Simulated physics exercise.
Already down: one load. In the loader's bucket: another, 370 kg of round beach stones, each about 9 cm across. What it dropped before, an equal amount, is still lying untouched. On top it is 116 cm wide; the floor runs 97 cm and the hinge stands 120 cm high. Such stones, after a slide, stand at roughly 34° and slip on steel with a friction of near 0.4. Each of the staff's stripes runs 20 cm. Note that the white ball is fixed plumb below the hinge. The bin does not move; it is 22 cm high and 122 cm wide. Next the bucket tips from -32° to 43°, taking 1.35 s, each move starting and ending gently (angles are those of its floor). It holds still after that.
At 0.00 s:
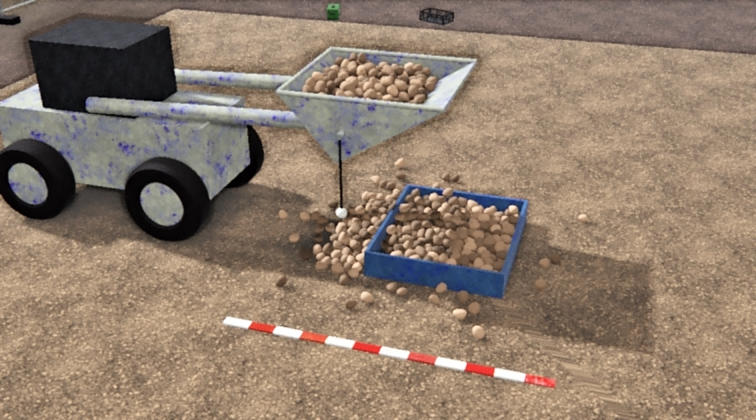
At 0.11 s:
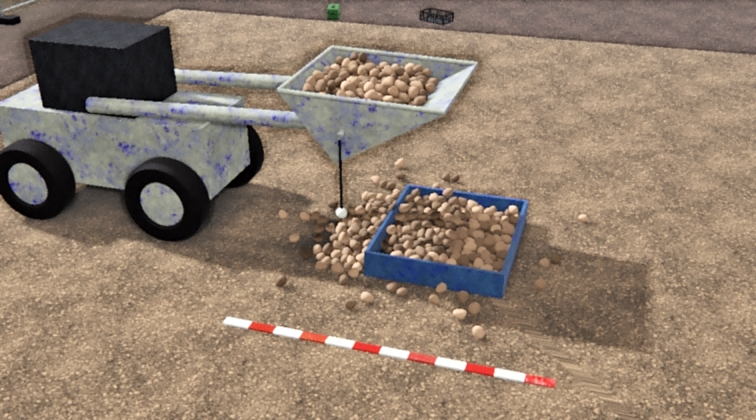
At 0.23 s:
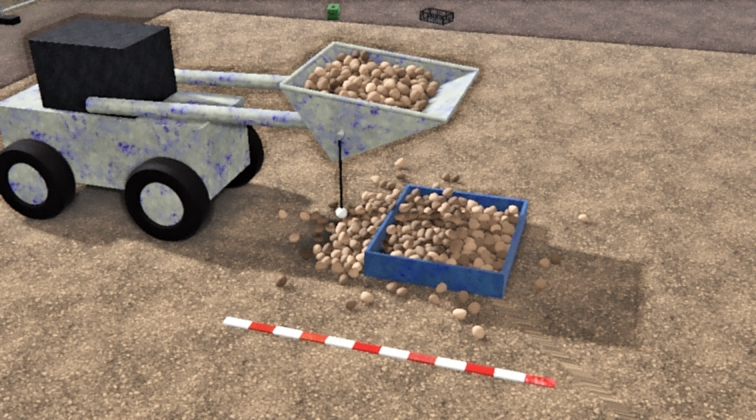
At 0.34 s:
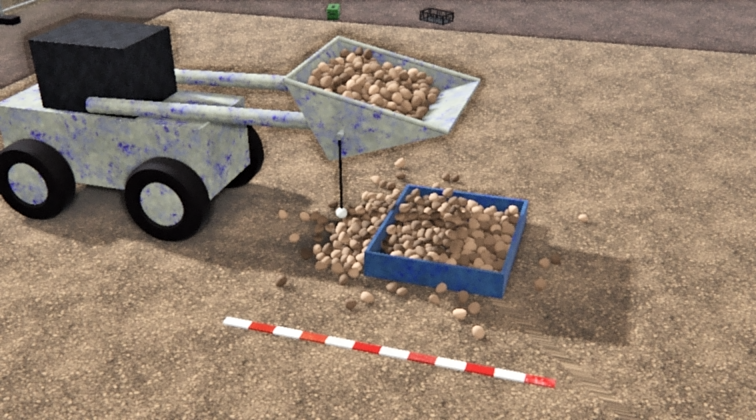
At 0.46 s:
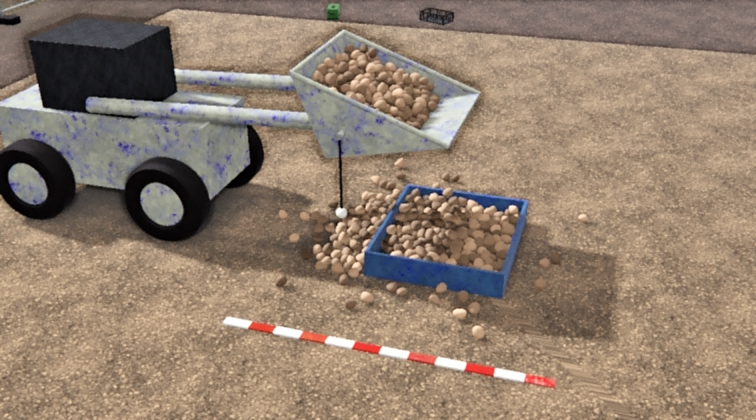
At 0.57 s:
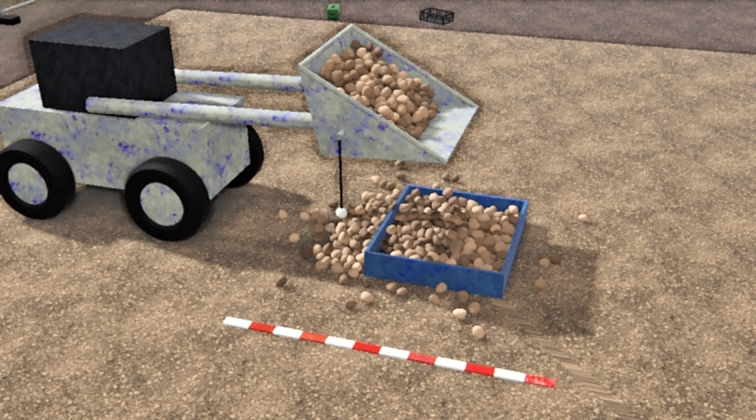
On a gravelly lot, a loader's raised bucket of brownish stones tilting forward above a blue bin, stones shifting toward its lip.
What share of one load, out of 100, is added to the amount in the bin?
Close to 70 out of 100.
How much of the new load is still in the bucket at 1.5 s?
Around 40 per cent of the load is still inside.
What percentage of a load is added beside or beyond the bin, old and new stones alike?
Approximately 30 parts per hundred.
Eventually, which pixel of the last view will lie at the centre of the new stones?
Roughly at pixel (467, 227).
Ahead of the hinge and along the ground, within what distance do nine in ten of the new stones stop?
Distance ahead of it: About 140 cm.
After 1.0 s the floor is at 31°; in per cent of one load, 99 in the bucket, 31 short of the bin, 65 in the bin, 5 beside or beyond the bin; the foremost stones are at (533, 248).
After 1.5 s the floor is at 43°; in per cent of one load, 40 in the bucket, 31 short of the bin, 122 in the bin, 6 beside or beyond the bin; the foremost stones are at (532, 252).
After 1.8 s the floor is at 43°; in per cent of one load, 1 in the bucket, 31 short of the bin, 147 in the bin, 20 beside or beyond the bin; the foremost stones are at (552, 256).
After 4.6 s the floor is at 43°; in per cent of one load, 0 in the bucket, 31 short of the bin, 134 in the bin, 34 beside or beyond the bin; the foremost stones are at (623, 293). Net gain in the bin, 70.
